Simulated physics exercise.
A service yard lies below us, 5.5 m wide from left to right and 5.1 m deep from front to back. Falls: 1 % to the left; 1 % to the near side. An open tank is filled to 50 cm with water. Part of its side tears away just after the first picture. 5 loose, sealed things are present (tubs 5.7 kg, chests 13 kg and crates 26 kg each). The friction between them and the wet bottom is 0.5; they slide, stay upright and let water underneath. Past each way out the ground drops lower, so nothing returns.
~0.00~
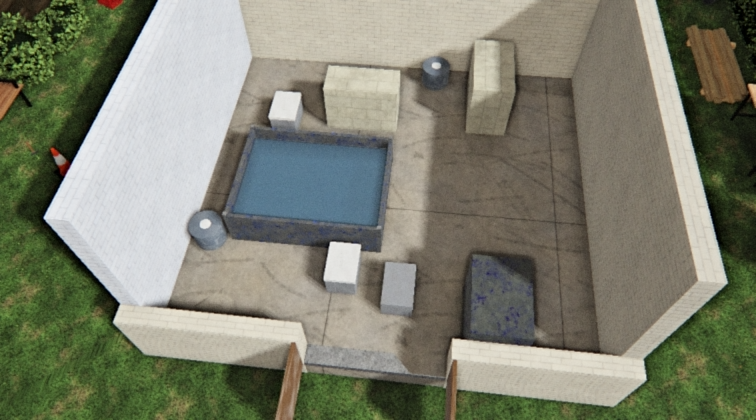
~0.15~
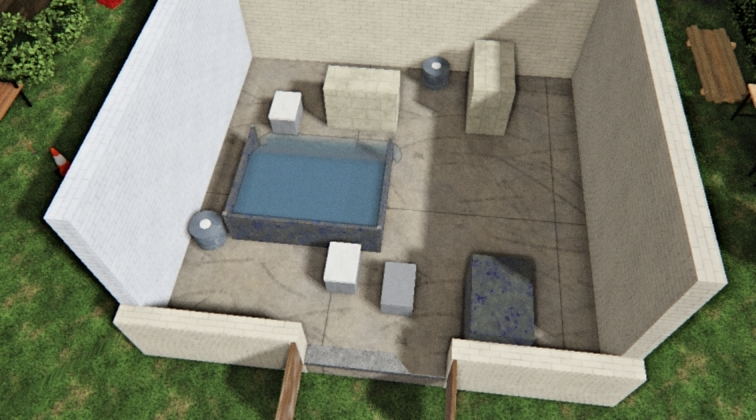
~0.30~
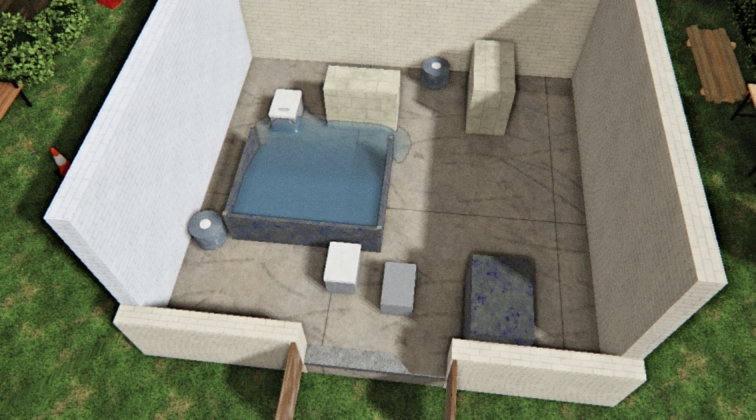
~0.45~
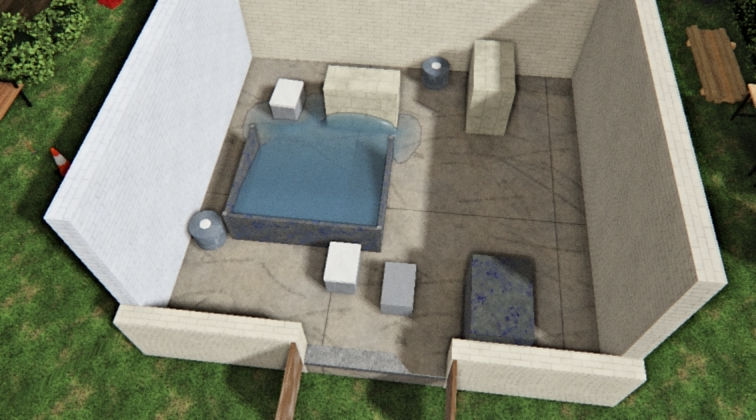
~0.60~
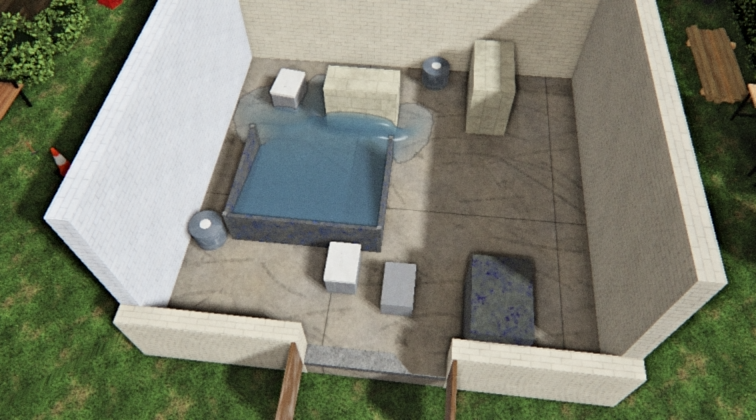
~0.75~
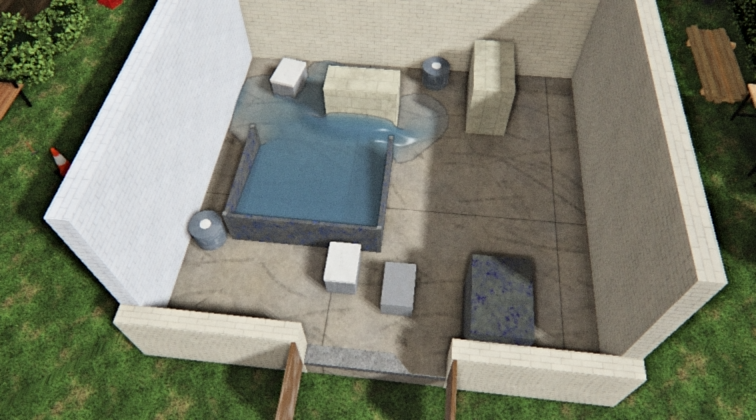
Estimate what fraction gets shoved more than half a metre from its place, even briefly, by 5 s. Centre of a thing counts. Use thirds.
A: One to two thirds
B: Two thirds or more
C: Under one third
One to two thirds (A).
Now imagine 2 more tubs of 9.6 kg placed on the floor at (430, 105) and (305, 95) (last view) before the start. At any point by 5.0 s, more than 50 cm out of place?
Listed in order, the answers are beyond half a metre followed by beyond half a metre.
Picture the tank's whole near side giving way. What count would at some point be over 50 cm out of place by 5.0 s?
That would give 2.
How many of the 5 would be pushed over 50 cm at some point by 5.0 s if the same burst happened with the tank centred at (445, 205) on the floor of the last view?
Then 3 of them would.
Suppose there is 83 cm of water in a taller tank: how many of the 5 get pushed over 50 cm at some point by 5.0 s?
Then the count would be 3.
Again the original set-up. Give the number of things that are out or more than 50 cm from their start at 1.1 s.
I get 1.
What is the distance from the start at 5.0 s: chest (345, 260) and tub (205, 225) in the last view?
Distances: 0 cm; 120 cm.
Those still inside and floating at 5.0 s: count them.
I'd say 3 of them.
After 1.1 s 1 of 5 are over 50 cm from their spots; 0 afloat.
After 2.2 s 1 of 5 are over 50 cm from their spots; 2 afloat.
After 3.5 s 2 of 5 are over 50 cm from their spots; 2 afloat.
After 5.0 s 3 of 5 are over 50 cm from their spots, and 3 have been at some point; 3 afloat.
